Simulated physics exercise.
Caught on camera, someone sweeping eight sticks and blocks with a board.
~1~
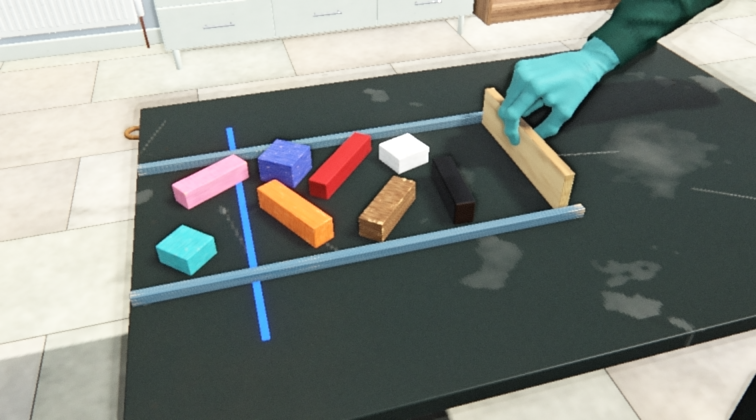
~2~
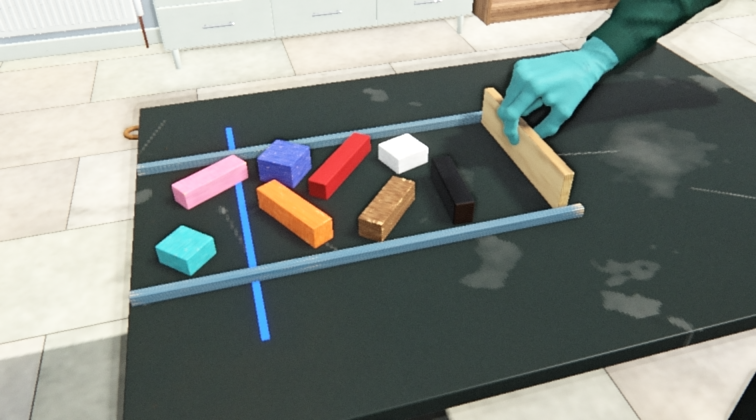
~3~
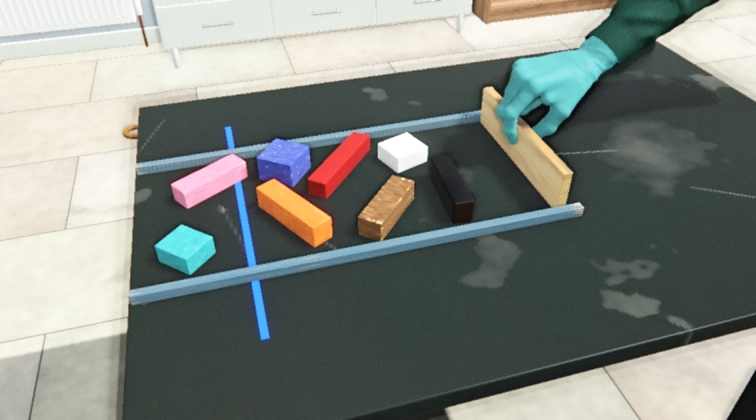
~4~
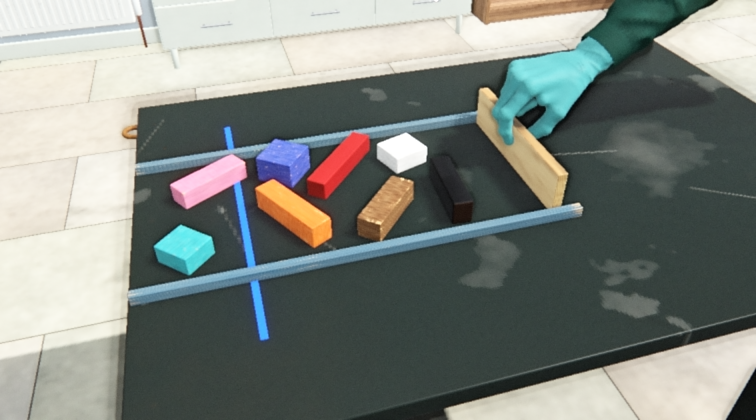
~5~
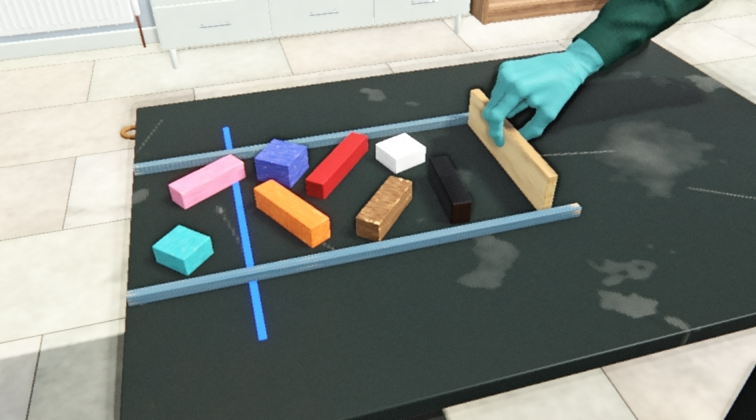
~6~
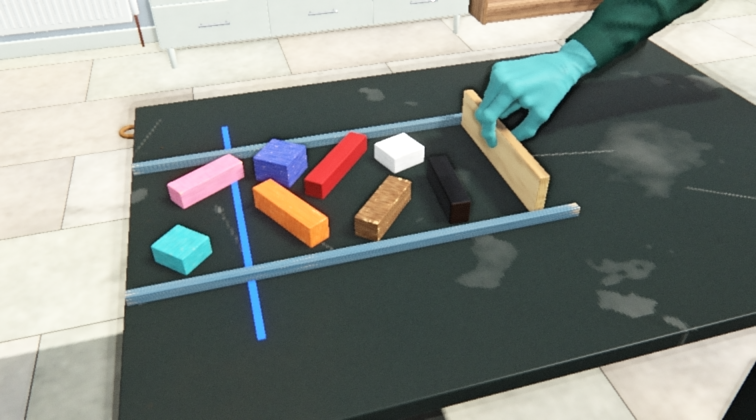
A gloved hand holds a wooden board upright at the right end of two rails on a dark table, then slides it slightly left toward the black stick. The eight colourful sticks and blocks between the rails stay in place, with the board still short of them.
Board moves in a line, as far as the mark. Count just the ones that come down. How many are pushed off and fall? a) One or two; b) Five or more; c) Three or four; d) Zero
One or two (a).
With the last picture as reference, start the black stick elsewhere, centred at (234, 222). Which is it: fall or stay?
Here the black stick stays aboard.
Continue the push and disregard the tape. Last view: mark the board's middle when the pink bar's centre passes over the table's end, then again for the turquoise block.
The middle is at (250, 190) when it's the pink bar, and at (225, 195) when it's the turquoise block.
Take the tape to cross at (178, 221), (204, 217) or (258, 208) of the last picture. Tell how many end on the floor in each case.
In that order 5, 3 and 0.
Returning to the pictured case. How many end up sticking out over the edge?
Overhanging ones - 1.
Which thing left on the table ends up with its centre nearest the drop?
It's the turquoise block that is foremost.
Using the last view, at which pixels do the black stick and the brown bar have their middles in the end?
The black stick ends up near (232, 228), and the brown bar near (208, 242).
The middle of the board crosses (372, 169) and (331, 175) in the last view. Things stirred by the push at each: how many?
Counts: 5 and 7.
A little later, none off yet; turquoise block at rest near (182, 249); pink bar at rest near (207, 181); orange bar at rest near (290, 212).
Next, none off yet; turquoise block at rest near (182, 249); pink bar shifted a little near (180, 186); orange bar shifted a little near (259, 219).
When it is over, the number that fall off is one or two; down, pink bar.
